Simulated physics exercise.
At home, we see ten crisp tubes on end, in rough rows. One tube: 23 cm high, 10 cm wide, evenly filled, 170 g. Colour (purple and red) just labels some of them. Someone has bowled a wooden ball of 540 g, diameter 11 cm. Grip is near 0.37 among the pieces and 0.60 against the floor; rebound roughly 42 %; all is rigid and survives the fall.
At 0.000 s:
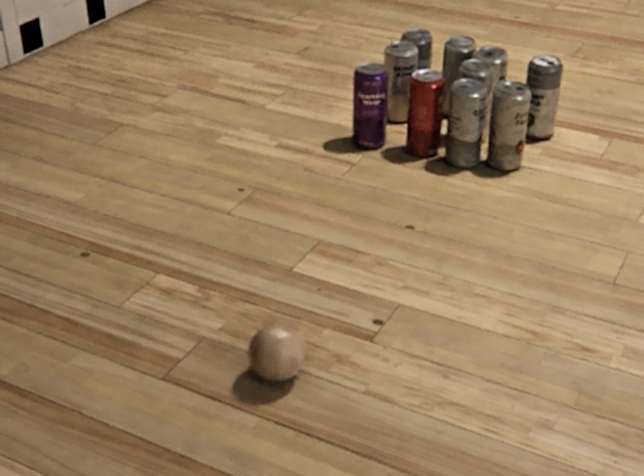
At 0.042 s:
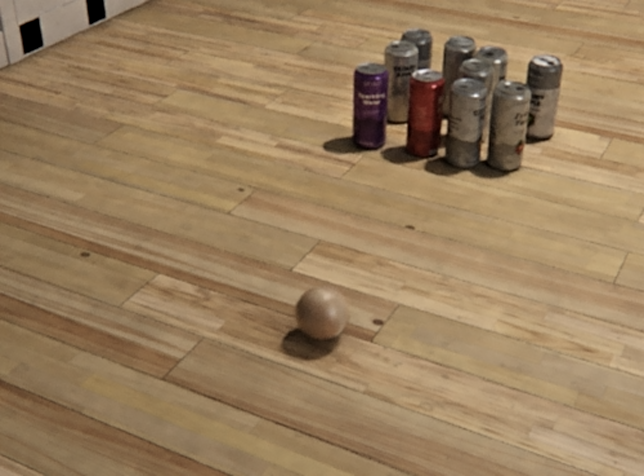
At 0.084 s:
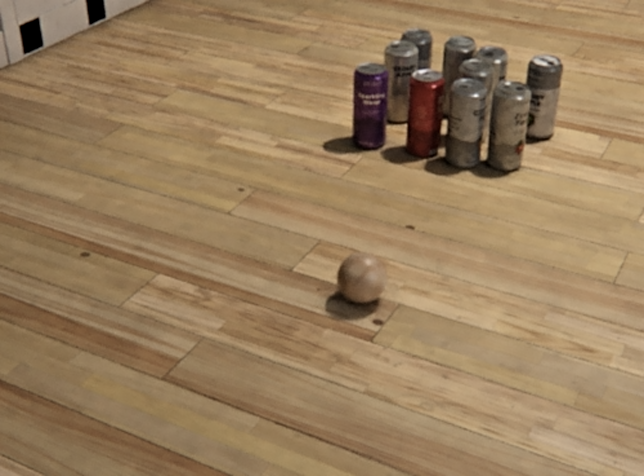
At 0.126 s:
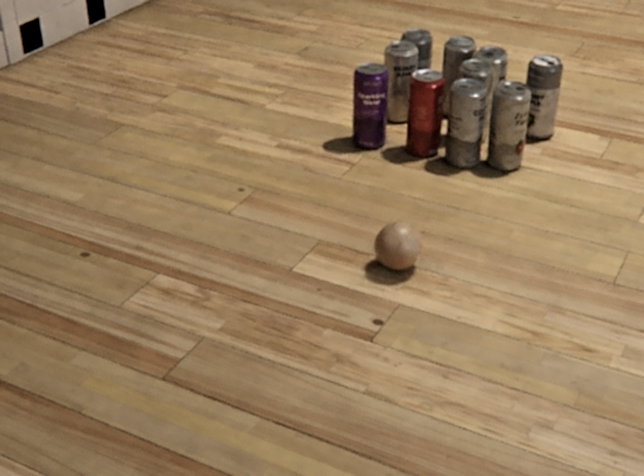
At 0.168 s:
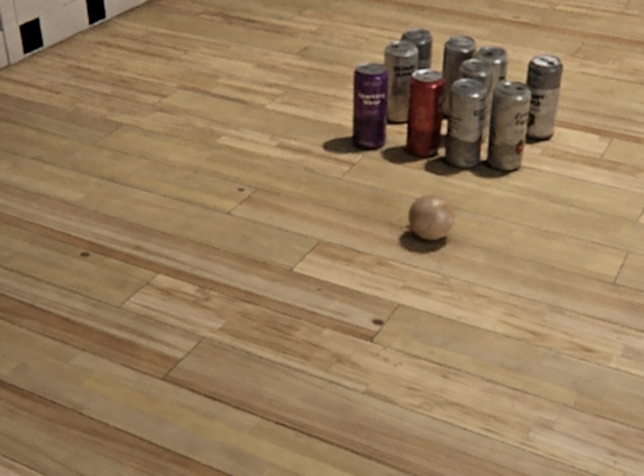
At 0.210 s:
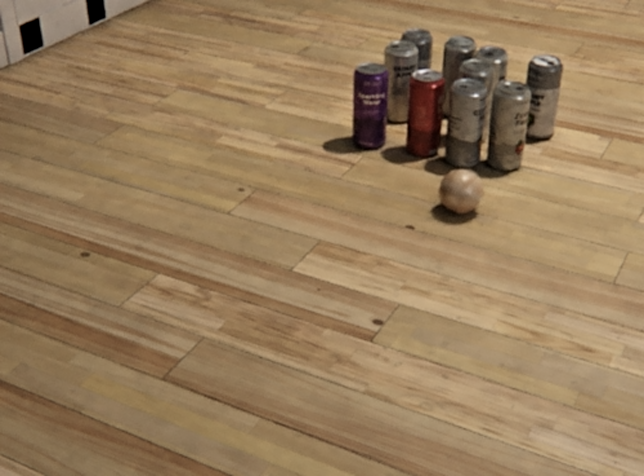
A pale wooden ball rolls across a plank floor from the lower left, moving up and to the right past the seams in the boards. It steadily closes the gap to a cluster of upright cans, one purple, one red and the others silvery, and is last seen just in front of them, with every can still standing.
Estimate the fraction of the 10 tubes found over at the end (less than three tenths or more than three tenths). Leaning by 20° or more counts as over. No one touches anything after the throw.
It comes to fewer than three in ten.
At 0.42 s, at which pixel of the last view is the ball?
At about (558, 118).
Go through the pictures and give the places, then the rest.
In the first frame (places mark the middle of the side facing us), ball (277, 353) 1.06 m before the front row; red tube (422, 121); purple tube (372, 113); nothing disturbed.
The second frame shows ball (322, 313) 90 cm before the front row; purple tube (372, 113).
The third frame shows ball (362, 278) 74 cm before the front row; purple tube (372, 113).
The fourth frame shows ball (398, 246) 59 cm before the front row; purple tube (372, 113).
The fifth frame shows ball (431, 217) 43 cm before the front row; purple tube (372, 113).
The sixth frame shows ball (461, 191) 28 cm before the front row; purple tube (372, 113); red tube (422, 121); nothing disturbed.
After 0.42 s, ball still moving; 2 of the 10 tubes over.
By the end (1.4 s), ball rolling away; 2 of the 10 tubes over; red tube unmoved; purple tube unmoved. That is 20 per cent. As the last picture would show them, middles, red tube near (425, 114), purple tube near (370, 106).
